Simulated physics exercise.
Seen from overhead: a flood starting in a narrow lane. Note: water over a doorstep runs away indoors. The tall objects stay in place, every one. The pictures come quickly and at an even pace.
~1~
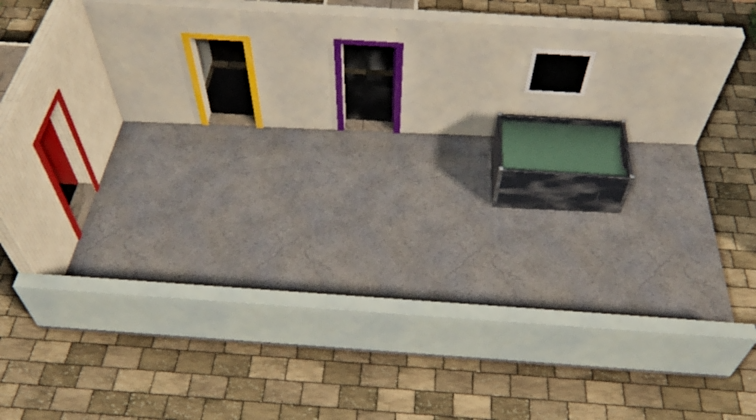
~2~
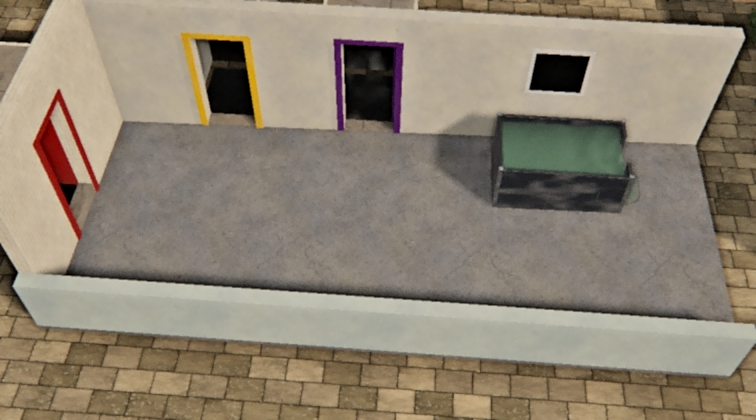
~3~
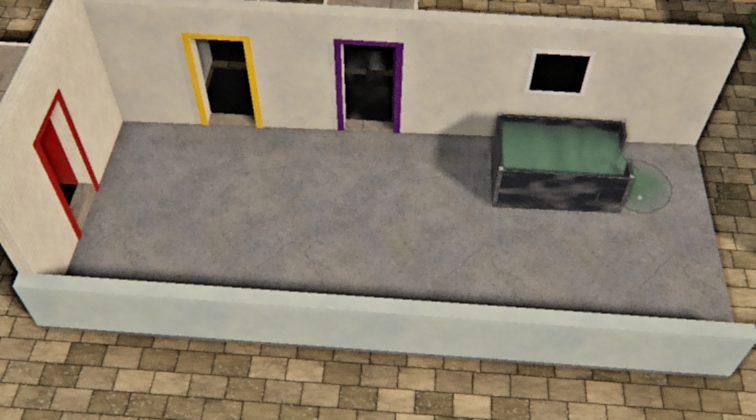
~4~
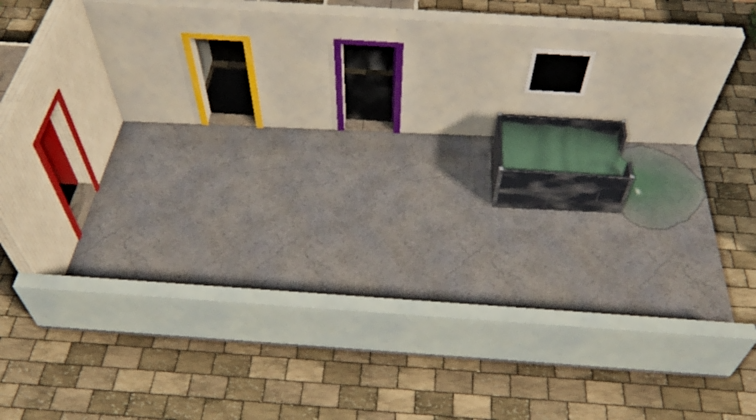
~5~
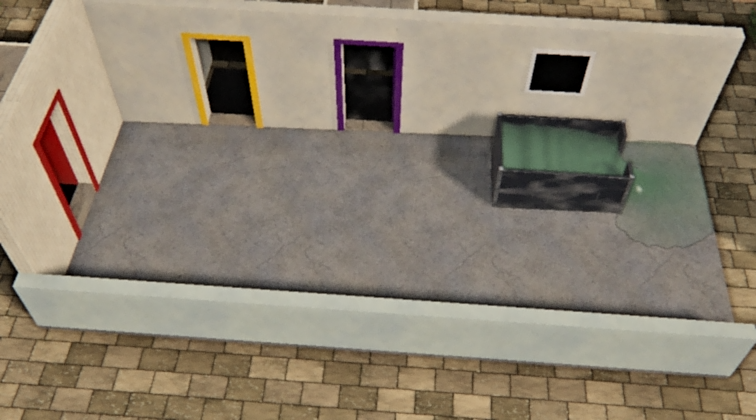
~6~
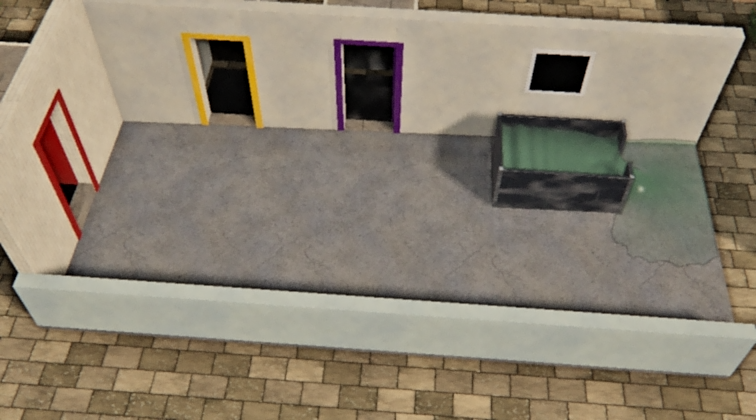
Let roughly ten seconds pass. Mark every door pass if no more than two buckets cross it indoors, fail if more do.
Marks: Yellow door pass, purple door pass, red door pass.
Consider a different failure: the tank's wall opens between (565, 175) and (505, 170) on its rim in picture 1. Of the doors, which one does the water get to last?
The door marked purple, I'd guess.
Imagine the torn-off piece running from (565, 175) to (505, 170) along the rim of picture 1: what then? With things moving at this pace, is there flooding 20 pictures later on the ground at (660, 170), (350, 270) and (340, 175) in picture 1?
In turn: Untouched, swamped, untouched.
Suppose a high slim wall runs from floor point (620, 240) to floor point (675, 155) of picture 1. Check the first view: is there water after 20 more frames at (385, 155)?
Result at that point: Inundated.
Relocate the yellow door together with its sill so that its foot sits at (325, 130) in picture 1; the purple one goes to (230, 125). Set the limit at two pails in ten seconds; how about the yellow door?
Looking at it, the yellow one comes in low.
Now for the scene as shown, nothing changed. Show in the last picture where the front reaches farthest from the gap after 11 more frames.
Near (719, 343).
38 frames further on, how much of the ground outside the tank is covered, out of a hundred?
About 10 percent.
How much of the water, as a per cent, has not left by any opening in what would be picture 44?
Some 36 per cent has not gone.
A moment on, water covers 10 % of the floor; the yellow door not reached, the purple door not reached, the red door not reached.
Next, water covers 10 % of the floor; the yellow door not reached, the purple door not reached, the red door not reached.
Then, water covers 10 % of the floor; the yellow door not reached, the purple door not reached, the red door not reached.
Later, water covers 10 % of the floor; the yellow door not reached, the purple door not reached, the red door not reached.
In the end, water covers 5 % of the floor; the yellow door not reached, the purple door not reached, the red door not reached.
